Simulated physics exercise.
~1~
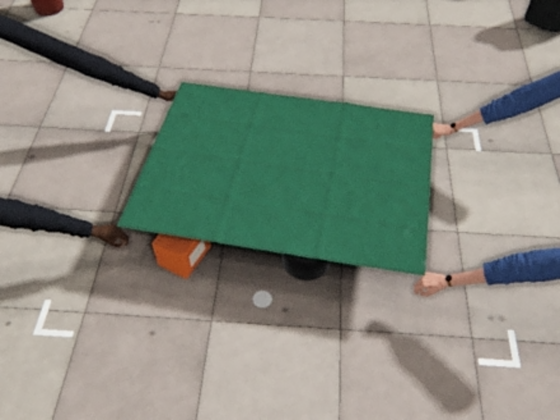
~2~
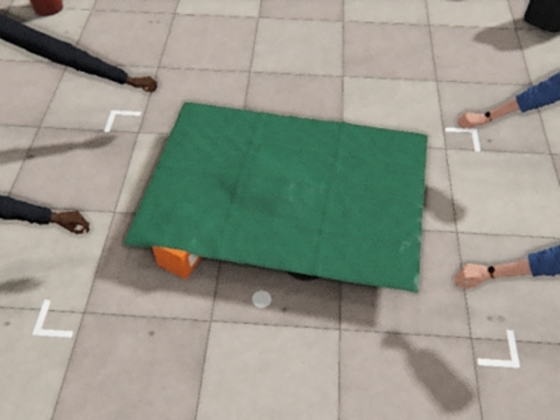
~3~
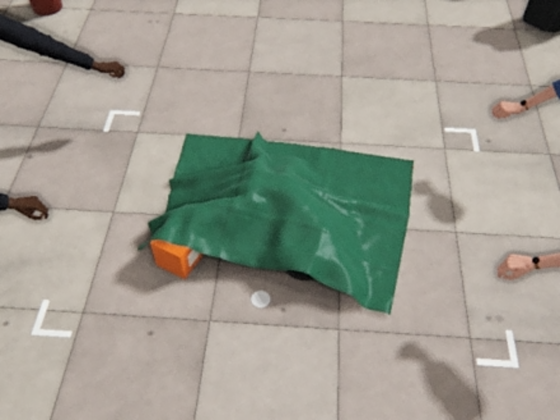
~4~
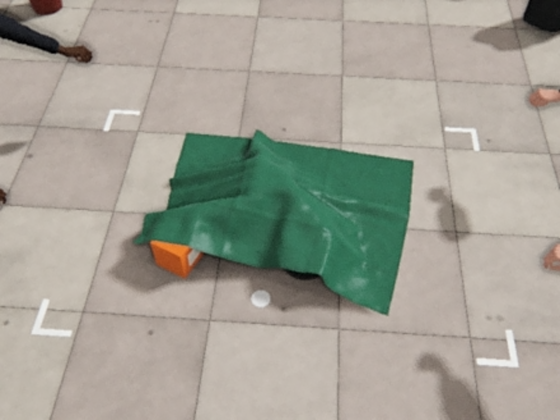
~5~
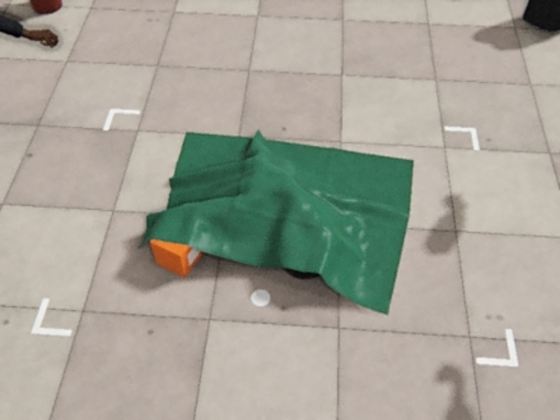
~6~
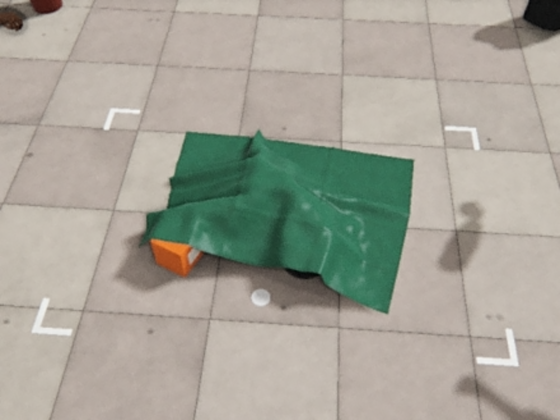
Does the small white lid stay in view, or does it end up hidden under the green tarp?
The white lid stays in view. The tarp comes to rest just behind it, leaving it uncovered on the floor in front of the near edge.
